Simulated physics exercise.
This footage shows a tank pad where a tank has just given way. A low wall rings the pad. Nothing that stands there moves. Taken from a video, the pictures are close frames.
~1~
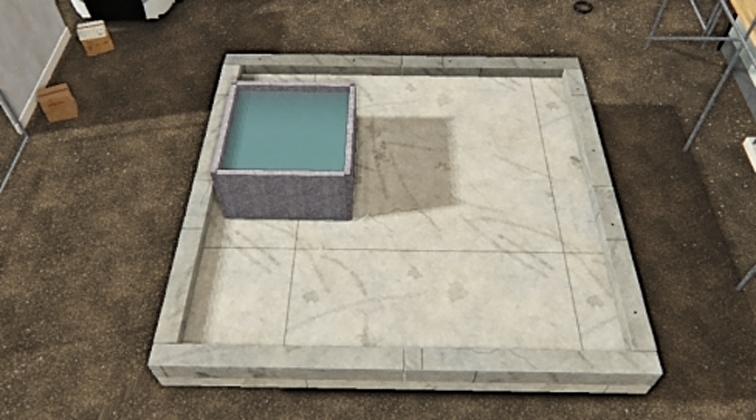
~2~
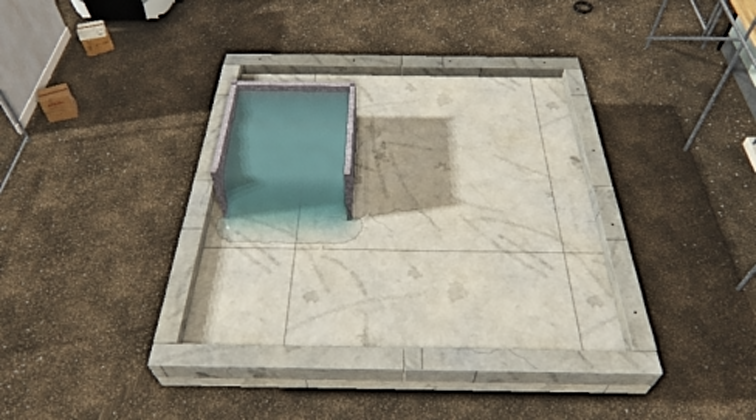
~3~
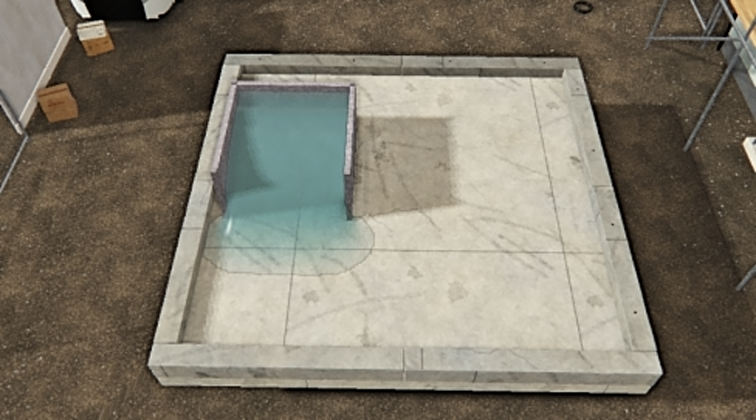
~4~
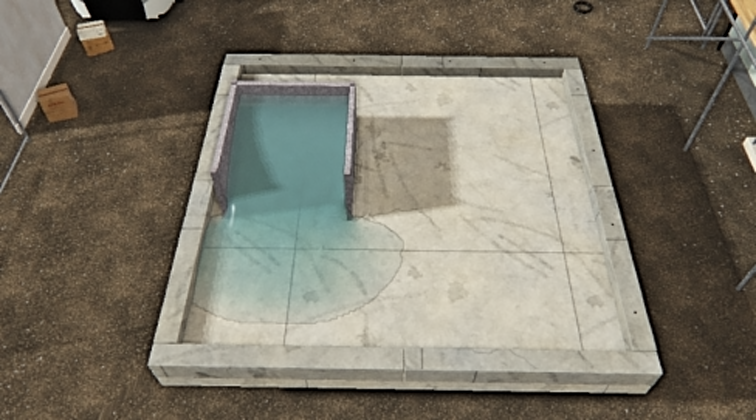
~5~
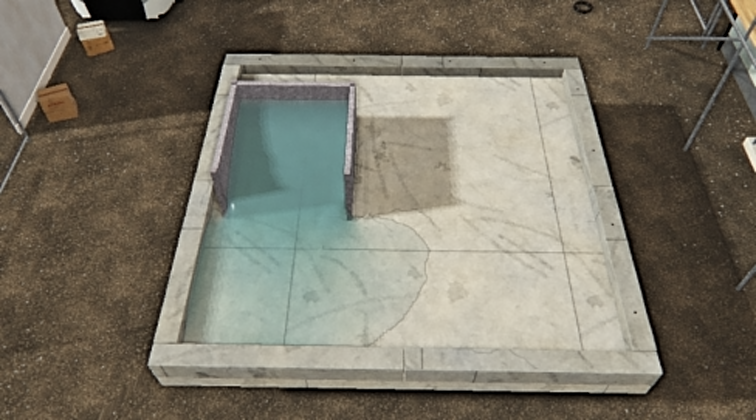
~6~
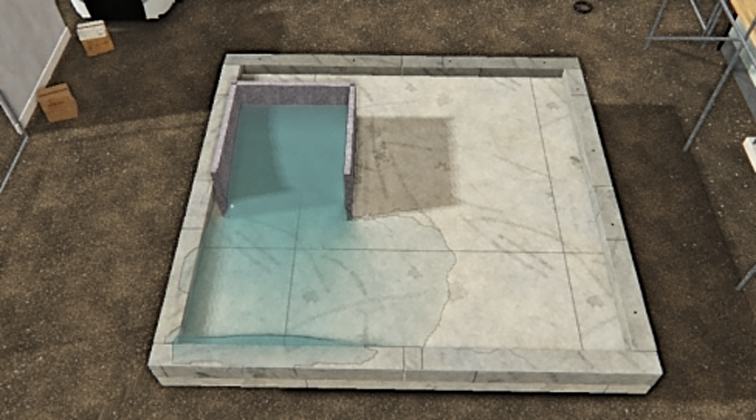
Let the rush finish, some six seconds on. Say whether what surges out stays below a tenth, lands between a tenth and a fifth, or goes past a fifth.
The loss goes past a fifth.
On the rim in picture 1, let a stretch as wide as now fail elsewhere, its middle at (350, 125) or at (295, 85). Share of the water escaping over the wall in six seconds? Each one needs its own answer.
Near 16 per cent, then near 40 per cent.
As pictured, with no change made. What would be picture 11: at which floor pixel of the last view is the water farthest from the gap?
Somewhere near (580, 356).
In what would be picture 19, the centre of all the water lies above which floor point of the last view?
Centre of mass: Roughly (338, 270).
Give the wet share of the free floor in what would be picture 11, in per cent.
Share estimate: About 30 per cent.
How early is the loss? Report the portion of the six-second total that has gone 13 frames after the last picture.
Approximately 90 %.
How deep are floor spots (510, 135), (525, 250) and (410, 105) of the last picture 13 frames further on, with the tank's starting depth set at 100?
Going in order, that's 0, 4 and 0 %.
A moment on, water covers 25 % of the floor; the low wall has let 1 % over.
Next, water covers 30 % of the floor; the low wall has let 8 % over.
Then, water covers 40 % of the floor; the low wall has let 24 % over.
Later, water covers 60 % of the floor; the low wall has let 27 % over.
In the end, water covers 75 % of the floor; the low wall has let 28 % over.
